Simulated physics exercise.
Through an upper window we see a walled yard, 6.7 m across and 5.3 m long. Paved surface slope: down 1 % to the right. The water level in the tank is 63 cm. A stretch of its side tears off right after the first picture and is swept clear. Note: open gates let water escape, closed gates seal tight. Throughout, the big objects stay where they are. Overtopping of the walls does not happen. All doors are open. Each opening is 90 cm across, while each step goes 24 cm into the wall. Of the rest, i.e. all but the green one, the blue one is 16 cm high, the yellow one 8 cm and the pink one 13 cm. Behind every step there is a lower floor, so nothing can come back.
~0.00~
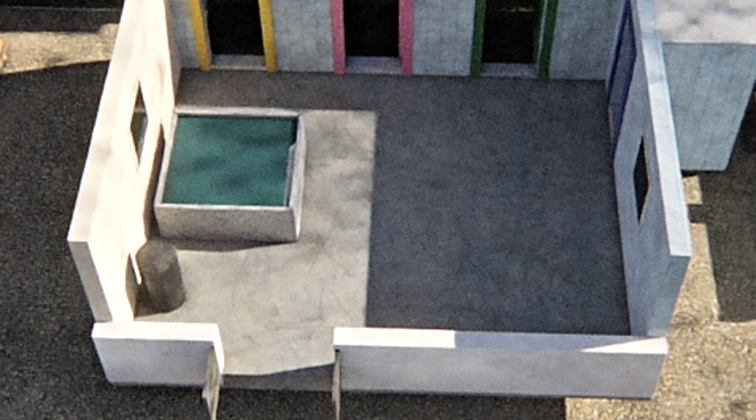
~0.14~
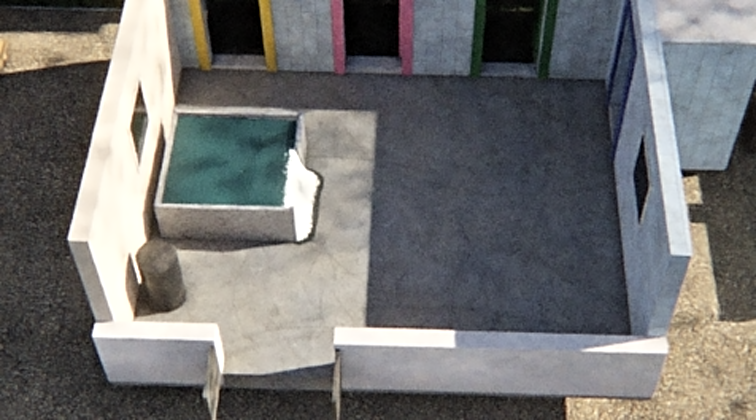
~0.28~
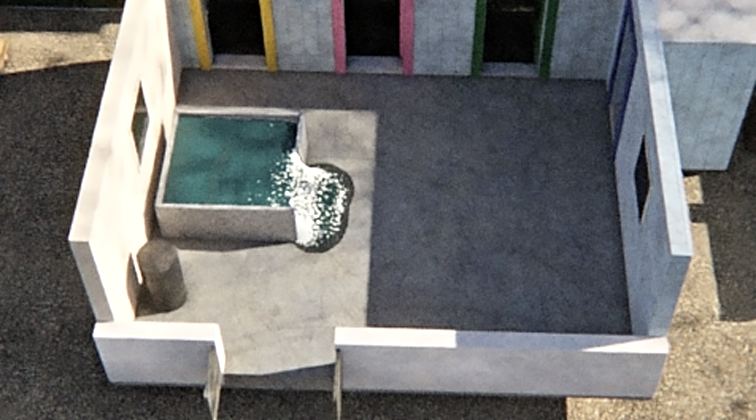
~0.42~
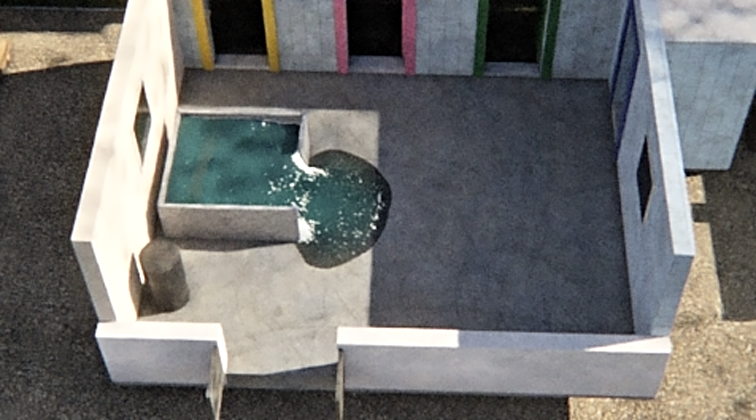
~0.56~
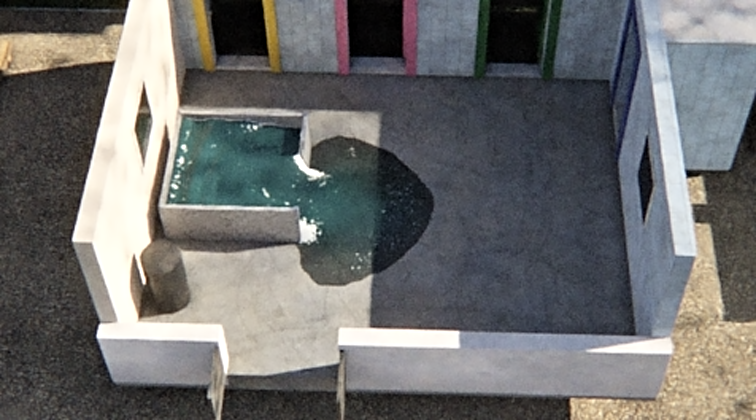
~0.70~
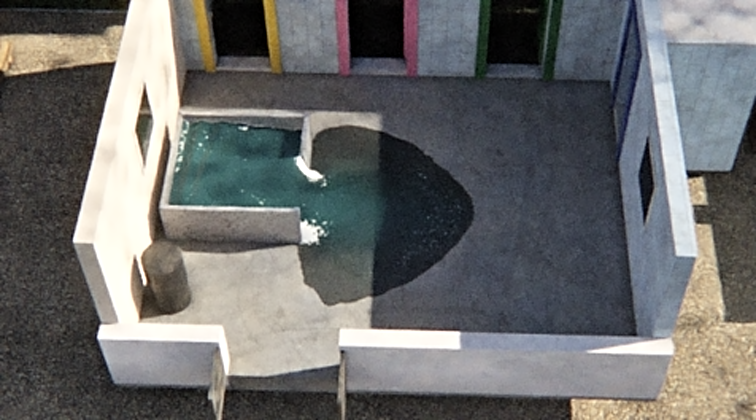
Green water sits still in a square tank at the left of a walled yard with yellow, pink, green and blue doorways, then bursts white through the tank's right side. It pours onto the paving and spreads rightward in a widening dark pool, crossing from sunlight into shade.
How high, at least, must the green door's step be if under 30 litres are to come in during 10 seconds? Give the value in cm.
I would say about 7 cm.
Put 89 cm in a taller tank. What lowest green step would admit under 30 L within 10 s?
Some 10.5 cm.
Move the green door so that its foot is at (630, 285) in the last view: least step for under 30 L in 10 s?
Roughly 14.5 cm, give or take.
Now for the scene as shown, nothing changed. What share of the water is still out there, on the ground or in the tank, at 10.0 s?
I'd put it at about 98 per cent.
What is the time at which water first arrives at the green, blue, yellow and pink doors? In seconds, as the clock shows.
The green door at 2.2 s, the blue door at 2.0 s, the yellow door at 8.0 s, the pink door at 2.4 s.
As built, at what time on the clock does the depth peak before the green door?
At roughly 7.0 s.
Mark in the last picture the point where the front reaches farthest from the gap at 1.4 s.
Around pixel (625, 240).
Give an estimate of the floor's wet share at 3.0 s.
I'd say near 60 percent is wet.
After 1.4 s water covers 40 % of the floor, deepest (32 cm) near (309, 220); it has not reached the green door.
After 3.0 s water covers 60 % of the floor, deepest (31 cm) near (639, 373); 6 cm at the green door, 0 litres in over its 7 cm step.
After 10.0 s water covers 95 % of the floor, deepest (10 cm) near (623, 220); 8 cm at the green door, 28 litres in over its 7 cm step.
At the green door as built, the water arrived by 2.2 s and peaked near 11 cm at 6.8 s.
With a step of 6 cm, 43 litres would have come in within the 10 s; with 8 cm, 16 litres. So under 30 litres takes about 7 cm.
